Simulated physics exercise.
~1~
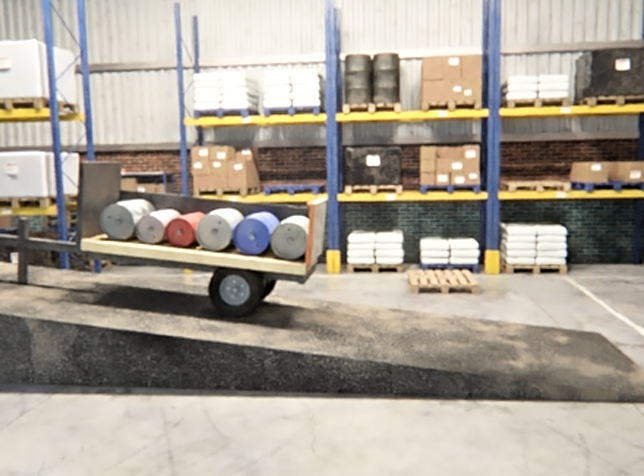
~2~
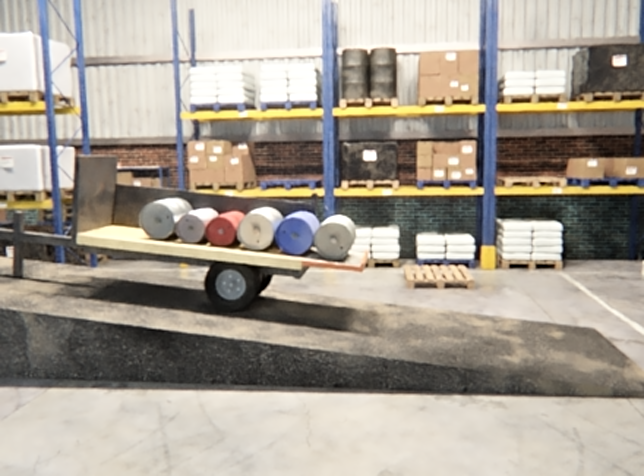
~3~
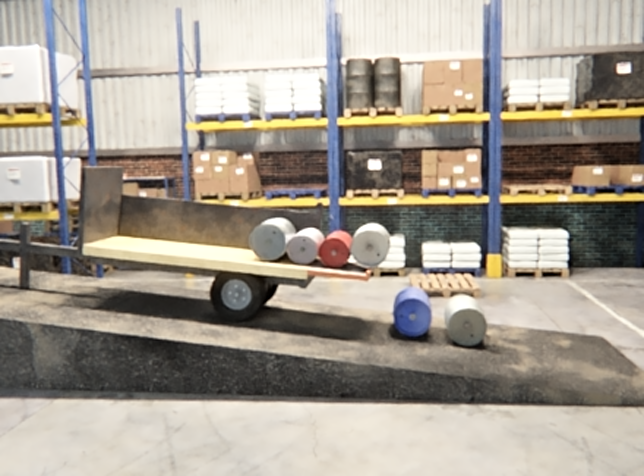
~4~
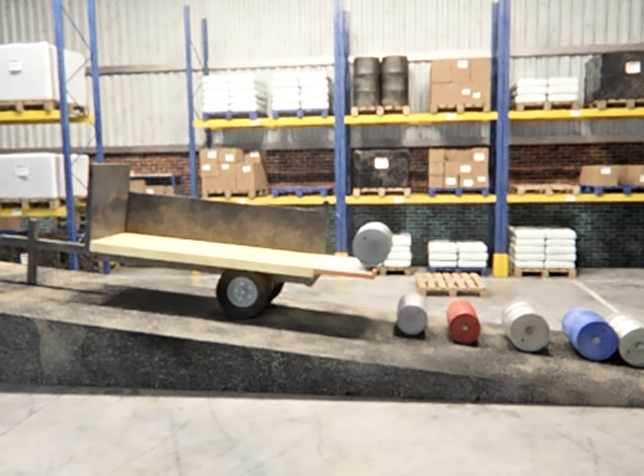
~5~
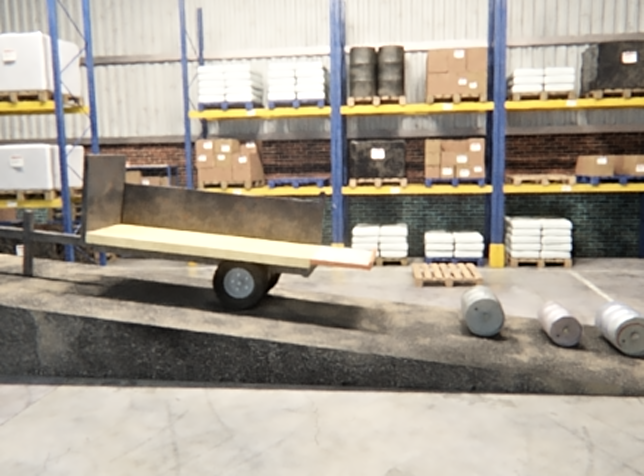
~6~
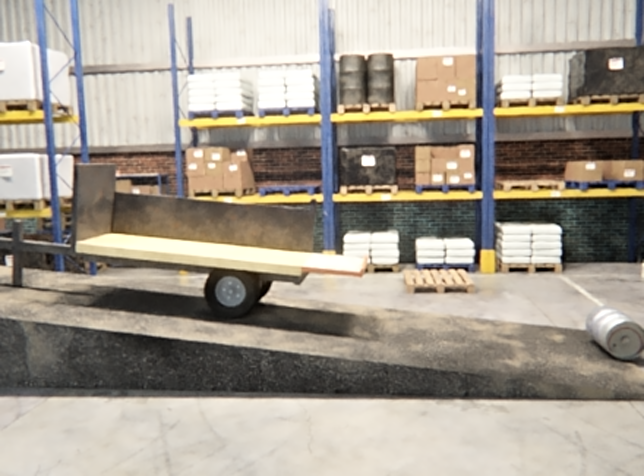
Six barrels, one red and one blue among the grey, rolled right along a sloping trailer bed once its tailgate swung down, dropped off the end and rolled down the ramp, leaving the trailer empty and one grey barrel in view at the right.
